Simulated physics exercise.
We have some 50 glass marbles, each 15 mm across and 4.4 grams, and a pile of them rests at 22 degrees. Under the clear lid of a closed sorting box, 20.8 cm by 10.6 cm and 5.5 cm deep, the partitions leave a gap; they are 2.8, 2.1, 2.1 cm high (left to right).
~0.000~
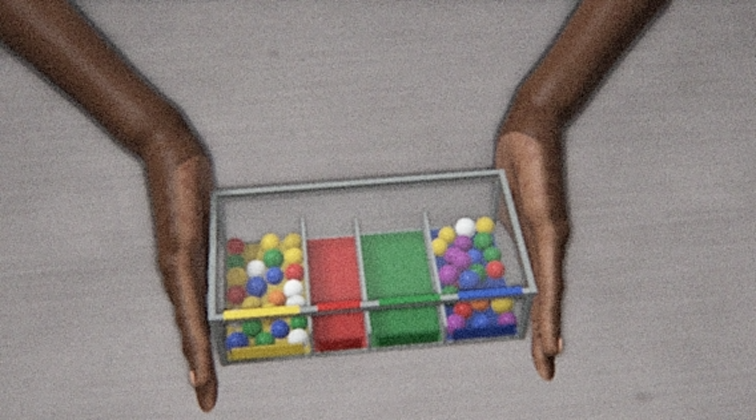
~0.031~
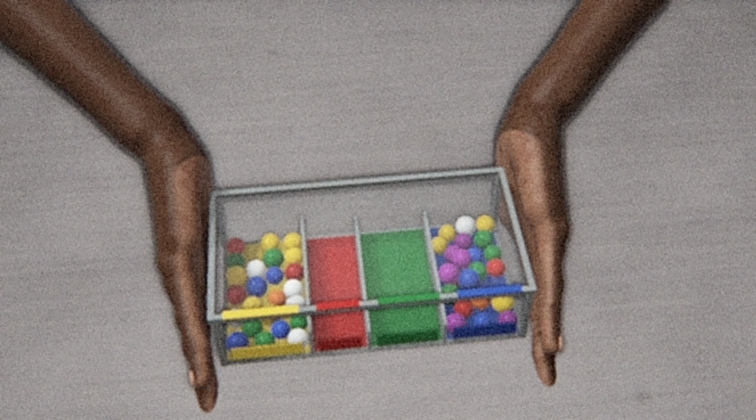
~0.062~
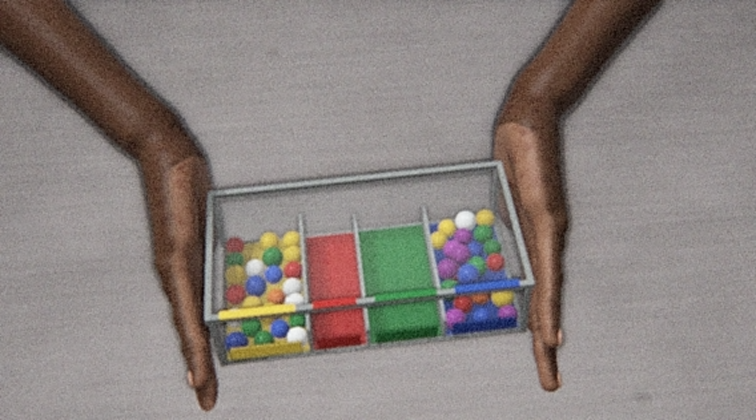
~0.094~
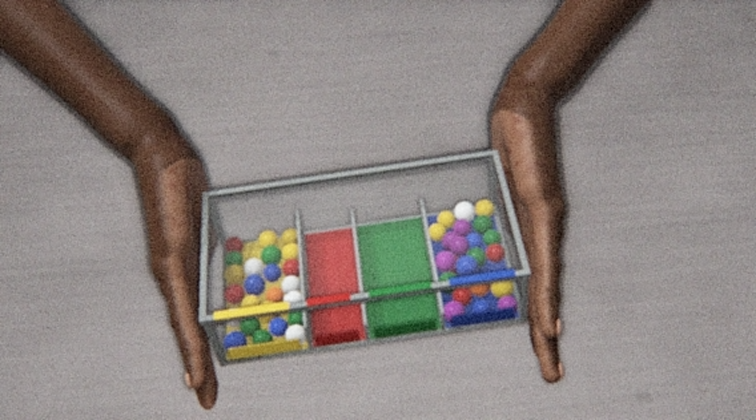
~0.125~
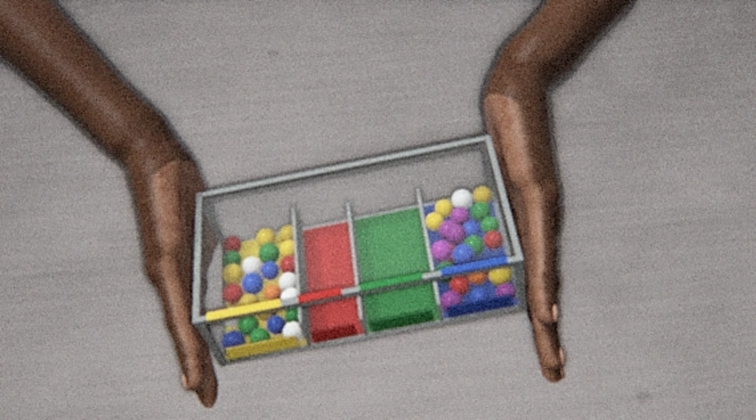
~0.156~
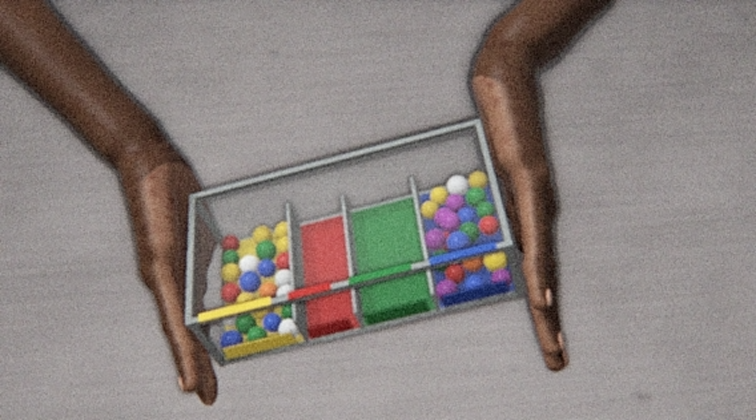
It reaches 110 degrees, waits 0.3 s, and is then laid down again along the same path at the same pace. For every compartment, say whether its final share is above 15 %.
Red: Fails to beat the threshold; blue: Fails to beat the threshold; green: Fails to beat the threshold; yellow: Beats the threshold.
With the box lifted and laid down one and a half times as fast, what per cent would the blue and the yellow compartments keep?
Outcome, in per cent - blue: 0; yellow: 100.
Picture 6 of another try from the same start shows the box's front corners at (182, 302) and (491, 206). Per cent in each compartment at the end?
Red = 5 %; blue = 0 %; green = 0 %; yellow = 95 %.
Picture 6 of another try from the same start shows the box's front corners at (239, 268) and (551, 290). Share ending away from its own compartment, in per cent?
In that case close to 50 per cent.
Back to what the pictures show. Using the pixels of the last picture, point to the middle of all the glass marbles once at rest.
(260, 292).
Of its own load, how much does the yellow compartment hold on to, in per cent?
Close to 100 in a hundred.
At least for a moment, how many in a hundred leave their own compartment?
The share is close to 50 percent.
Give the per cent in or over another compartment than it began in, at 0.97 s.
Estimate: Some 50 %.
Then, at 0.97 s, tilt 110 degrees; red 10 %, yellow 90 %.
Then, at 1.52 s, tilt 60 degrees; yellow 100 %.
After 2.12 s, tilt 0 degrees; yellow 100 %.
At rest (2.7 s), red 0 %, blue 0 %, green 0 %, yellow 100 %.
